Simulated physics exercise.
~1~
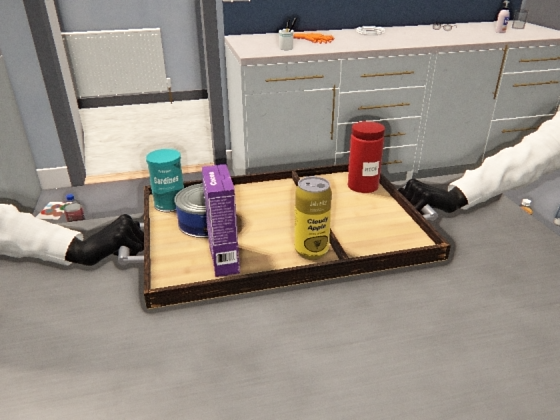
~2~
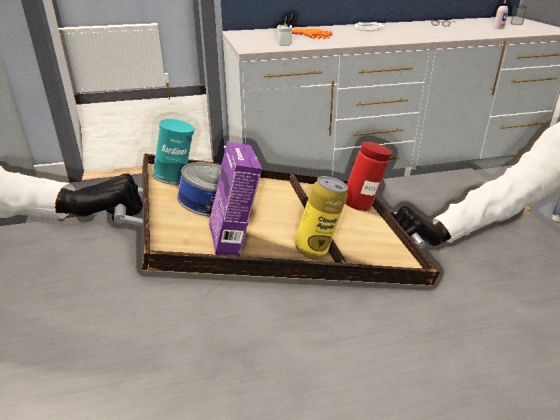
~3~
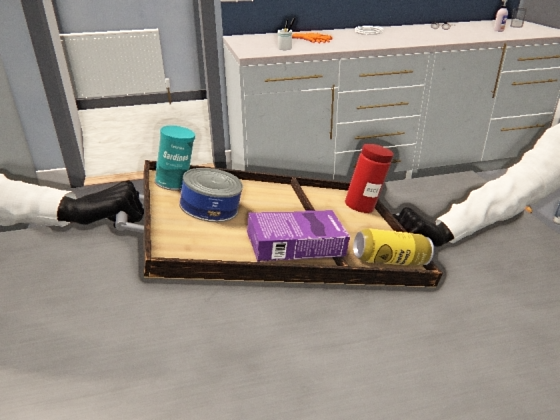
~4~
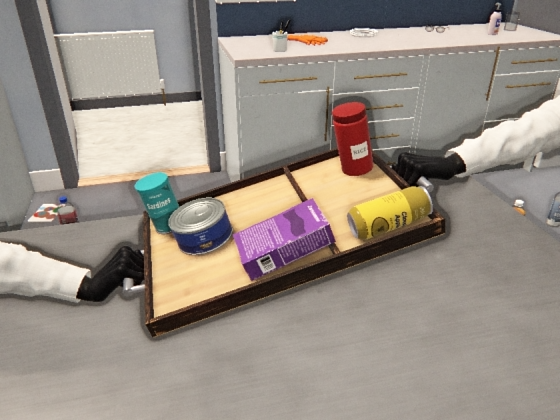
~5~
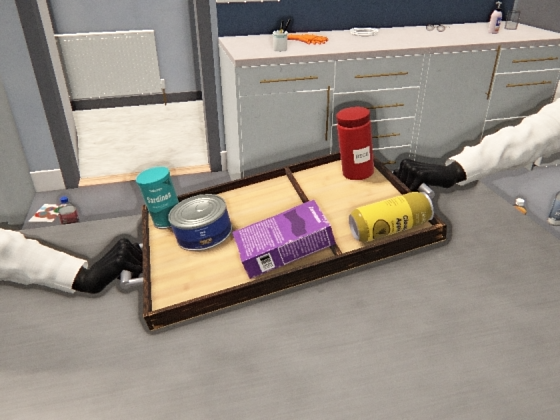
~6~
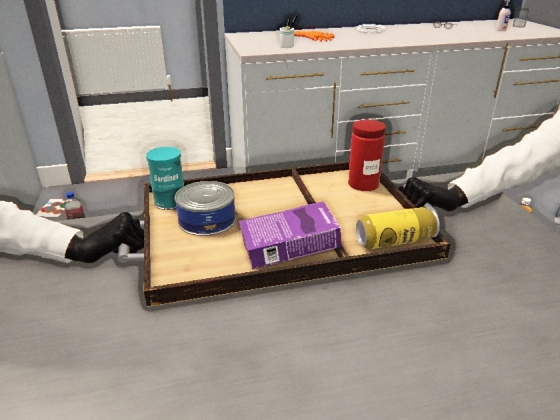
To begin with, two black-gloved hands hold a wooden tray level, carrying a turquoise tin, a blue tub, a purple packet, a yellow can and a red jar. The hands tilt the tray down to the right, and the packet and the can start to lean over. Both then topple onto their sides, ending up farther right, while the other items stay standing. Next the tray swings the opposite way, its left side dropping, and the fallen pair stays down. Finally the hands bring it back to level, with the tin, tub and jar still upright and the packet and can lying on the tray.
